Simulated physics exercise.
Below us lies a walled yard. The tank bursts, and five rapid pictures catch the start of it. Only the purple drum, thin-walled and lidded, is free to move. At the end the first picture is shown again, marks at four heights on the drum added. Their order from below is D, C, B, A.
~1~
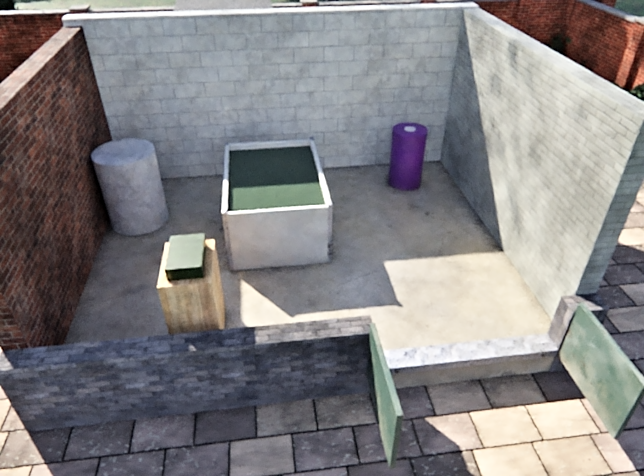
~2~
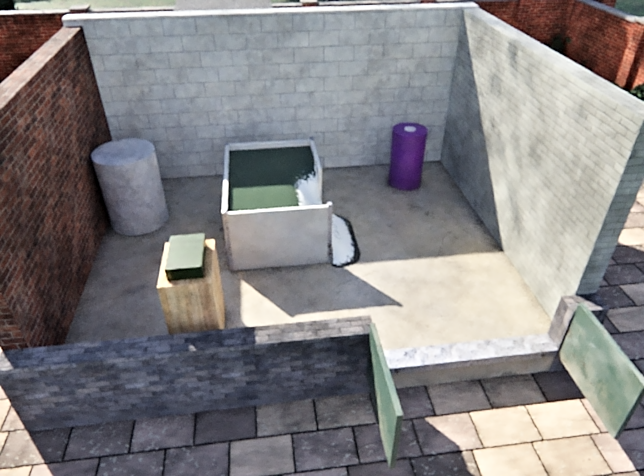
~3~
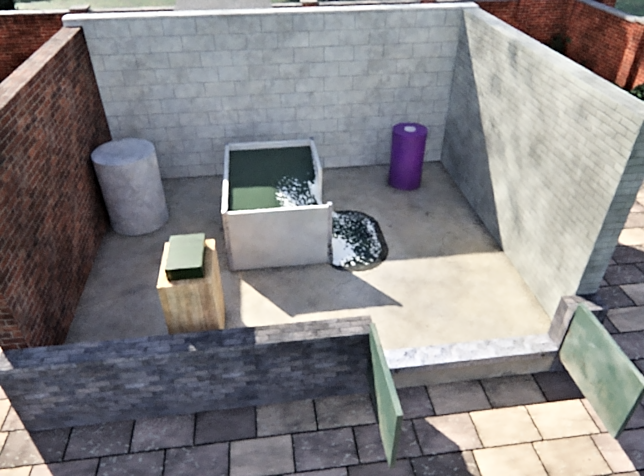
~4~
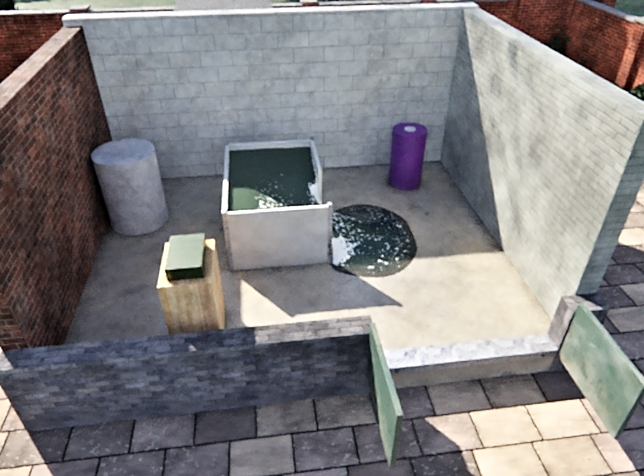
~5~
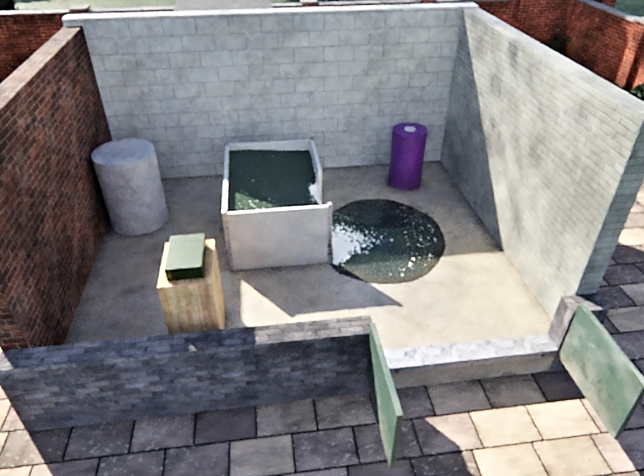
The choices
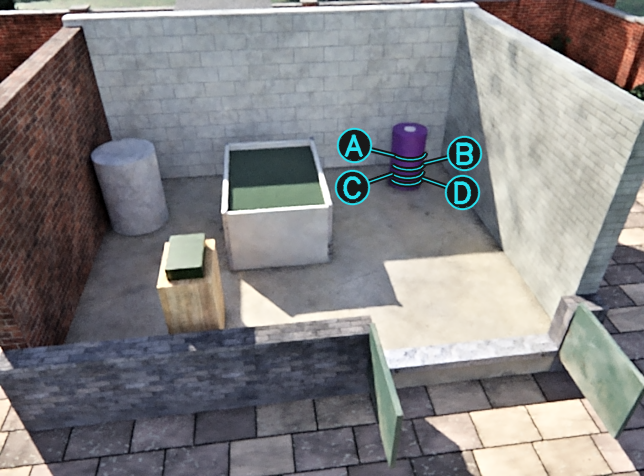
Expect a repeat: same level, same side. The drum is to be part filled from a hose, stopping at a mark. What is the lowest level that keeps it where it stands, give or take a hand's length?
Choose C.
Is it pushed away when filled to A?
No, not at all.
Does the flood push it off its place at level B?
No, not at all.
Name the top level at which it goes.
D.
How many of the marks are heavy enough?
Three of them.
On the marked copy, A at (412, 159); B at (411, 169); C at (410, 178); D at (410, 184); from the bottom up D, C, B, A.
With A, it does not move.
With B, it does not move.
With C, it does not move.
With D, it is pushed about its own width away.
